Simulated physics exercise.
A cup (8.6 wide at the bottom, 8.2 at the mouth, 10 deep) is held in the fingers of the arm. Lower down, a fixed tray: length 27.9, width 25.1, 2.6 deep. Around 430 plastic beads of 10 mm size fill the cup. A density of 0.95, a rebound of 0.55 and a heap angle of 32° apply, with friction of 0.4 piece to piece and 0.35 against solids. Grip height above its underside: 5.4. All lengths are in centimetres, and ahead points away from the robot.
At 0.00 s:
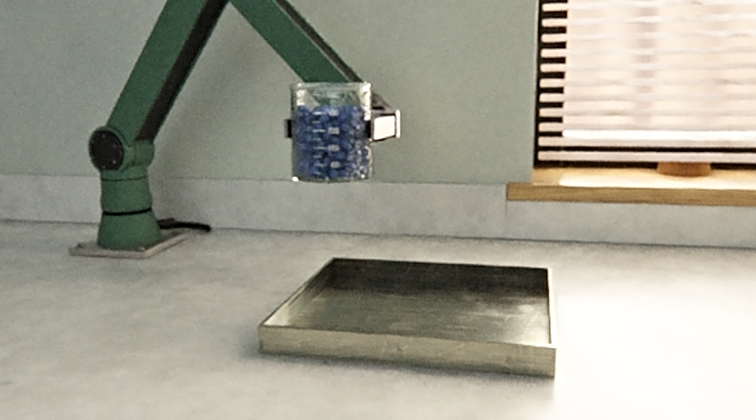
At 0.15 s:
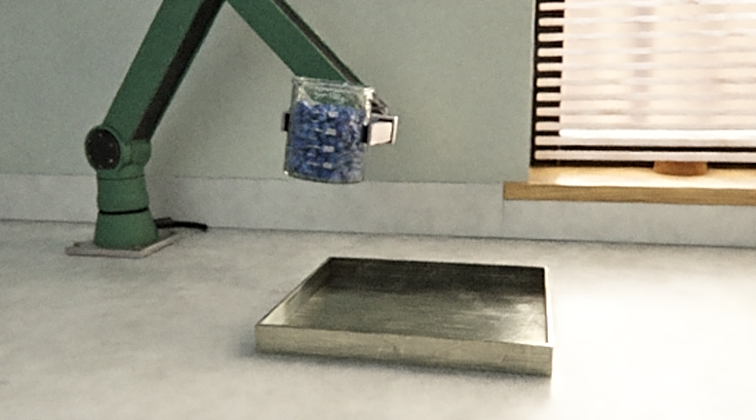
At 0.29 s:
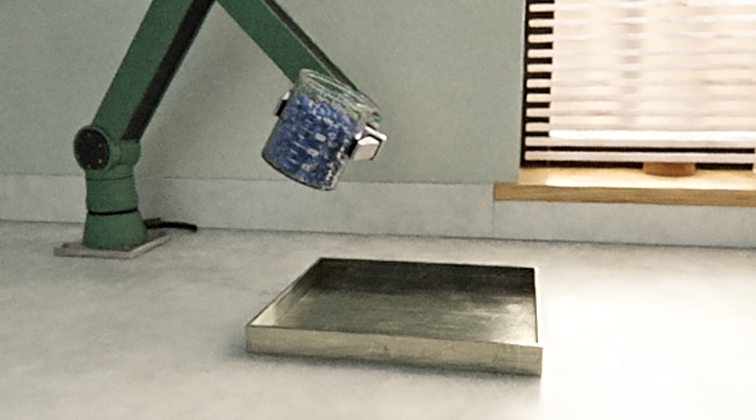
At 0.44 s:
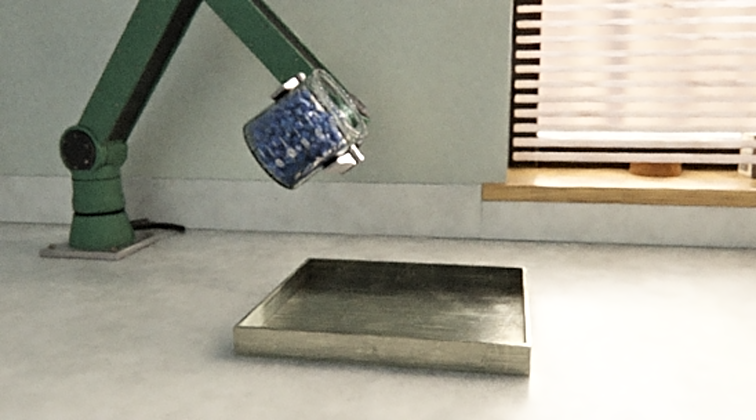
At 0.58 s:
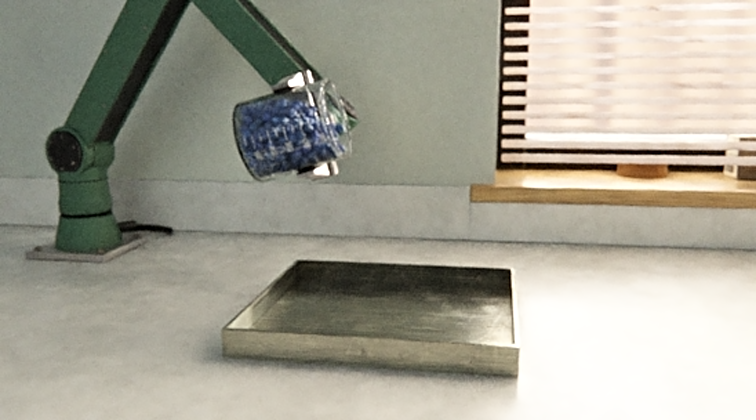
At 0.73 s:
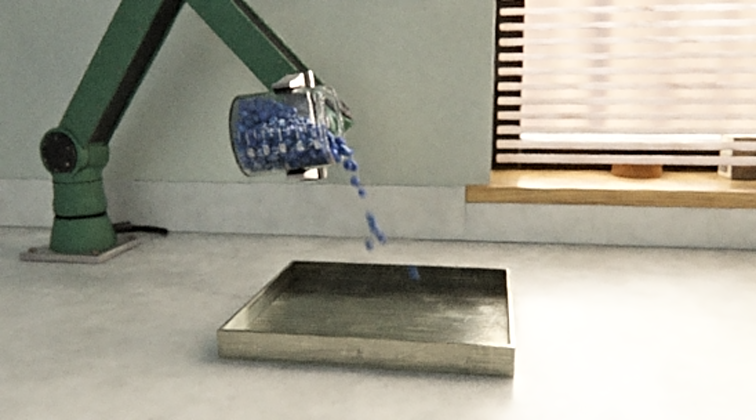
To begin with, a green robot arm holds a clear cup of blue beads upright above a shallow metal tray. The arm tips the cup steadily to the right until it lies nearly on its side, and then a thin stream of beads slides over the rim and drops toward the tray.
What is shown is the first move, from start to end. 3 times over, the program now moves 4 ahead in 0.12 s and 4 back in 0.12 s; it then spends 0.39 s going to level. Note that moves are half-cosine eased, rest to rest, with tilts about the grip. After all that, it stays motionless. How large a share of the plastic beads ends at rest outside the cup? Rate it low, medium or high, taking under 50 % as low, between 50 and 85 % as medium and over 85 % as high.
Rating: Medium.
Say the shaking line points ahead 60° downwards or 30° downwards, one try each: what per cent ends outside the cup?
I'd say close to 30 percent for the first and close to 55 percent for the second.
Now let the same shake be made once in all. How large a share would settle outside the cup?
Then roughly 45 percent.
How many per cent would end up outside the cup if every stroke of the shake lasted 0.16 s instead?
I'd expect close to 60 per cent then.
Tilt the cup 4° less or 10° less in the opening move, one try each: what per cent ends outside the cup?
I'd say close to 65 and 55 per cent, in that order.
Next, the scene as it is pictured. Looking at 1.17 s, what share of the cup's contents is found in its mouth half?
75 %.
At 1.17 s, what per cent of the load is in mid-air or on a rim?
Reading at that time: Some 10 per cent.
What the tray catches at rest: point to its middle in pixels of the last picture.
Centre estimate: About (434, 314).
After 1.17 s, tilted 83° forward, highest piece 22 above the table; 216 in the cup, 165 in the tray, 3 on the table or floor, 43 in flight or on a rim.
After 1.62 s, tilted 50° forward, highest piece 22 above the table; 309 in the tray, 107 in the cup, 10 on the table or floor, 1 in flight or on a rim.
After 2.04 s, level, highest piece 20 above the table; 310 in the tray, 107 in the cup, 10 on the table or floor.
After 3.09 s, level, highest piece 20 above the table; 310 in the tray, 107 in the cup, 10 on the table or floor.
At rest, 310 in the tray, 107 in the cup, 10 on the table or floor. That is 75 % outside the cup.
